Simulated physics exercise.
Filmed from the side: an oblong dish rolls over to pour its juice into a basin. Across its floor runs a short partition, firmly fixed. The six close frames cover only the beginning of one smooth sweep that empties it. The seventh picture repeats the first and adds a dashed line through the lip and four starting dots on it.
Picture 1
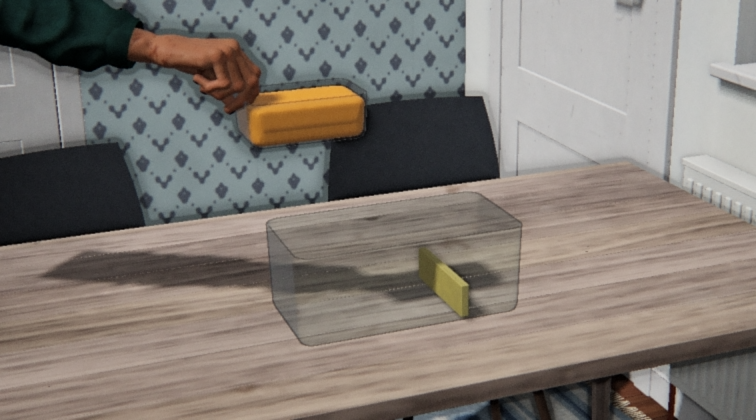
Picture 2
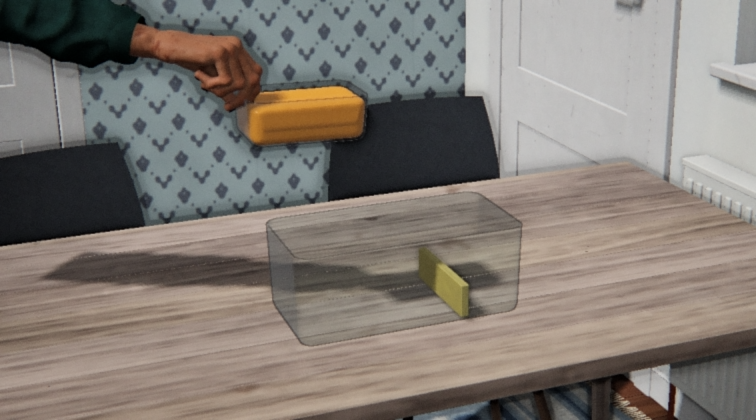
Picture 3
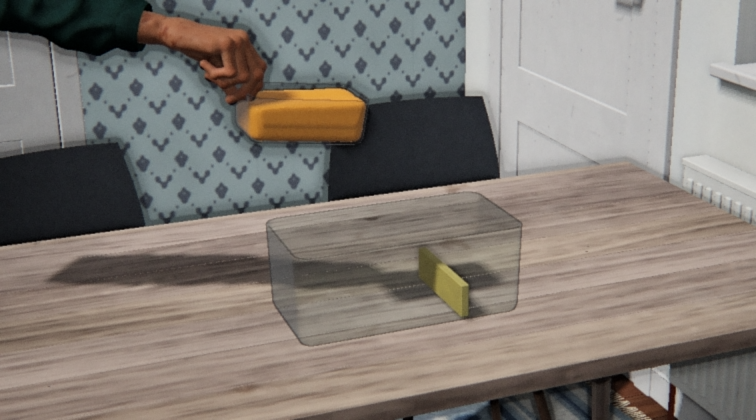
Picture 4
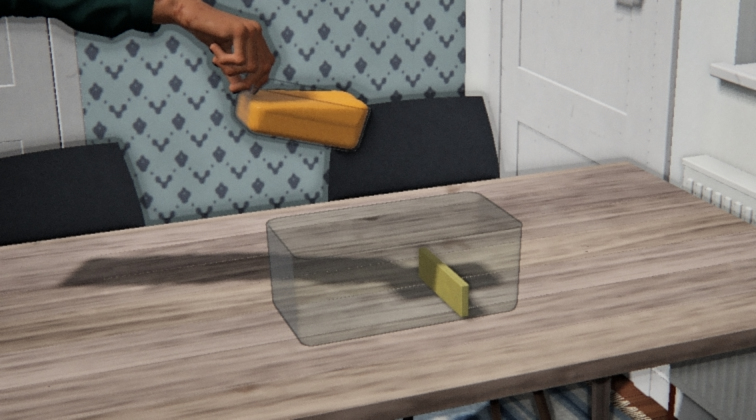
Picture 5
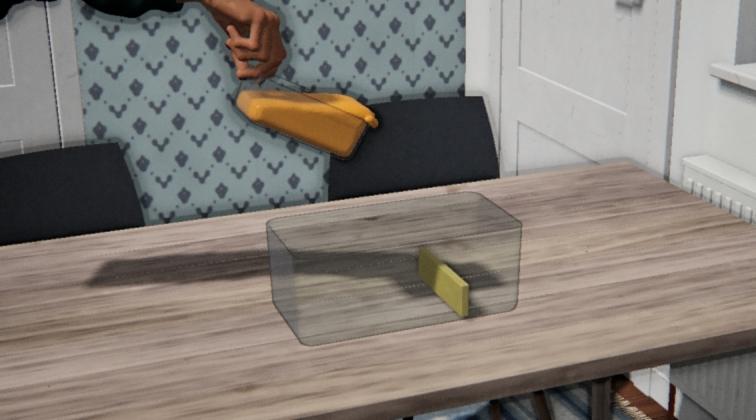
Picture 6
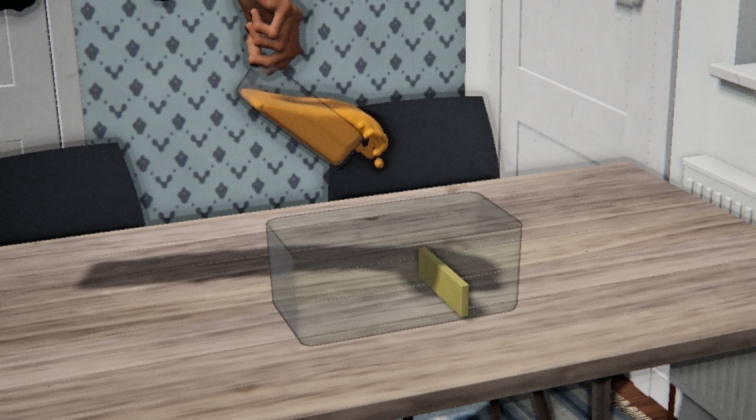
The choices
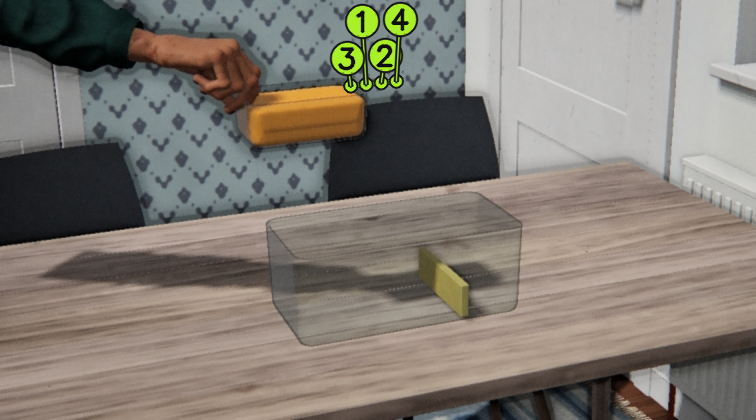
At the start, a hand at the upper left holds an oblong orange dish level above a clear basin with a short yellow partition on a wooden table. The hand shifts right and the dish tilts down to the right, more and more steeply, until orange juice slips over its lower lip.
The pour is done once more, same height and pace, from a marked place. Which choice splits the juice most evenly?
Best: 4.
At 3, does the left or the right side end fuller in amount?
More ends on the left.
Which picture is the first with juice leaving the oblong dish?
In picture 4.
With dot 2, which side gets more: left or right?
The left one.
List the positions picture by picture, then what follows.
Upright, lip at (355, 85); basin from (298, 346) to (516, 307); top of the wall at (443, 266); nothing has left yet.
Upright, lip at (356, 87); nothing has left yet.
Tipped about 7°, lip at (358, 92); nothing has left yet.
Tipped about 16°, lip at (359, 101); juice is over the lip, down to (359, 101).
Tipped about 28°, lip at (359, 113); juice is over the lip, down to (365, 119).
Tipped about 41°, lip at (356, 127); juice is over the lip, down to (368, 162).
On the marked copy, 1 at (366, 84); 2 at (381, 82); 3 at (350, 85); 4 at (396, 81).
If 1 is chosen, about 92 % ends left of the wall and 4 % right of it; 4 % is lost outside.
If 2 is chosen, about 71 % ends left of the wall and 25 % right of it; 4 % is lost outside.
If 3 is chosen, about 91 % ends left of the wall and 5 % right of it; 4 % is lost outside.
If 4 is chosen, about 51 % ends left of the wall and 46 % right of it; 3 % is lost outside.
